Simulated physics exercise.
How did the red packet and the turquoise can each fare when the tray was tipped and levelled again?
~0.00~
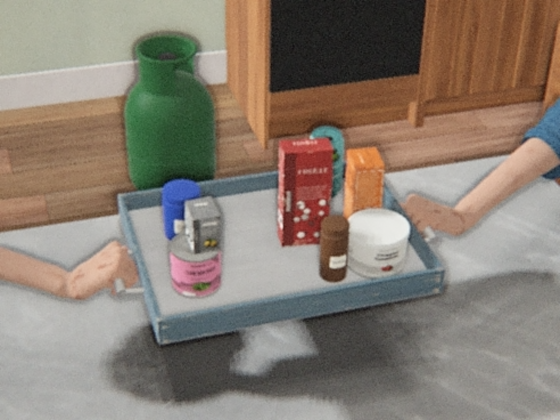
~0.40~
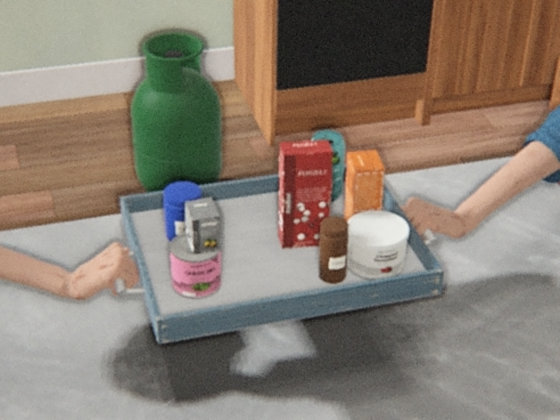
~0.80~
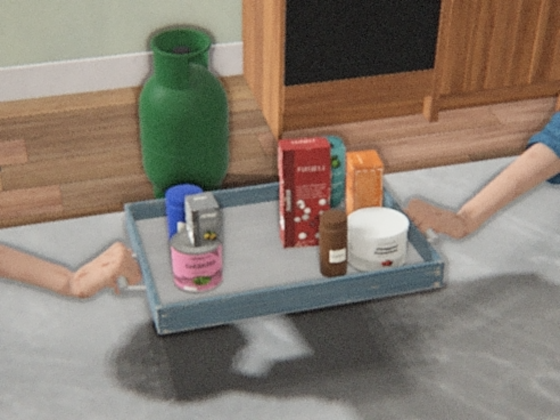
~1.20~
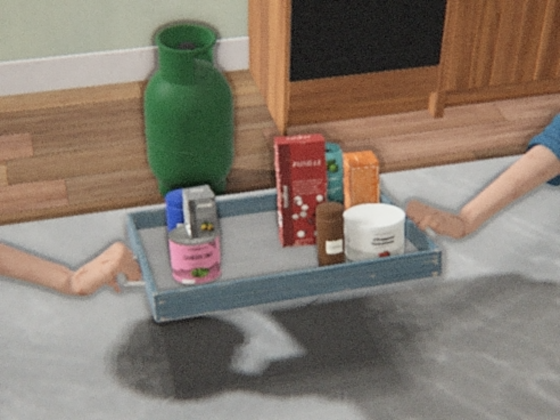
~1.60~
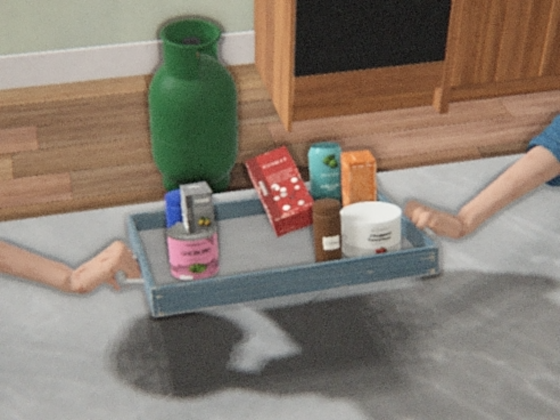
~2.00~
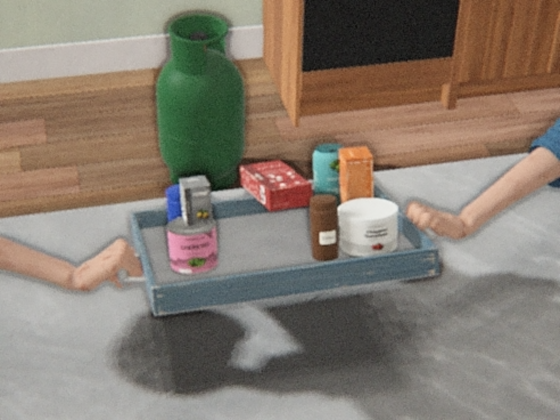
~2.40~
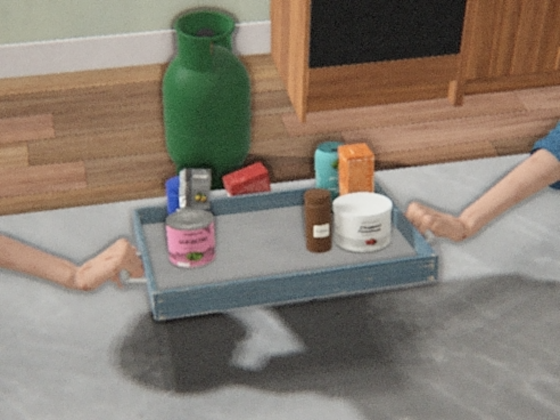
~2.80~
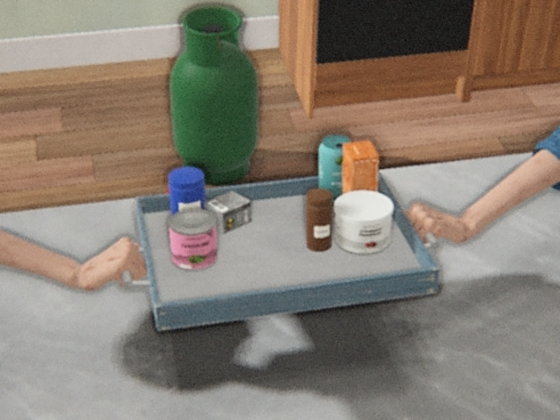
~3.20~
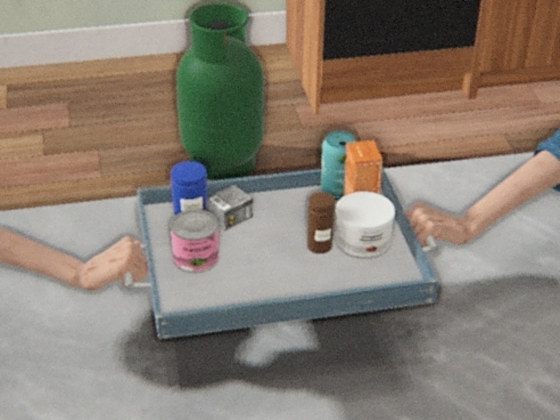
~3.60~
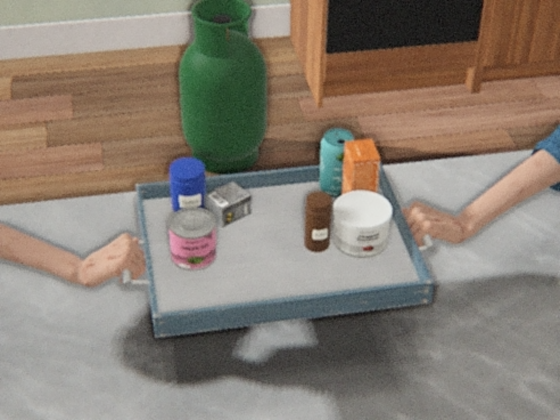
The red packet tipped over and went off the far edge of the tray, while the turquoise can stayed upright.
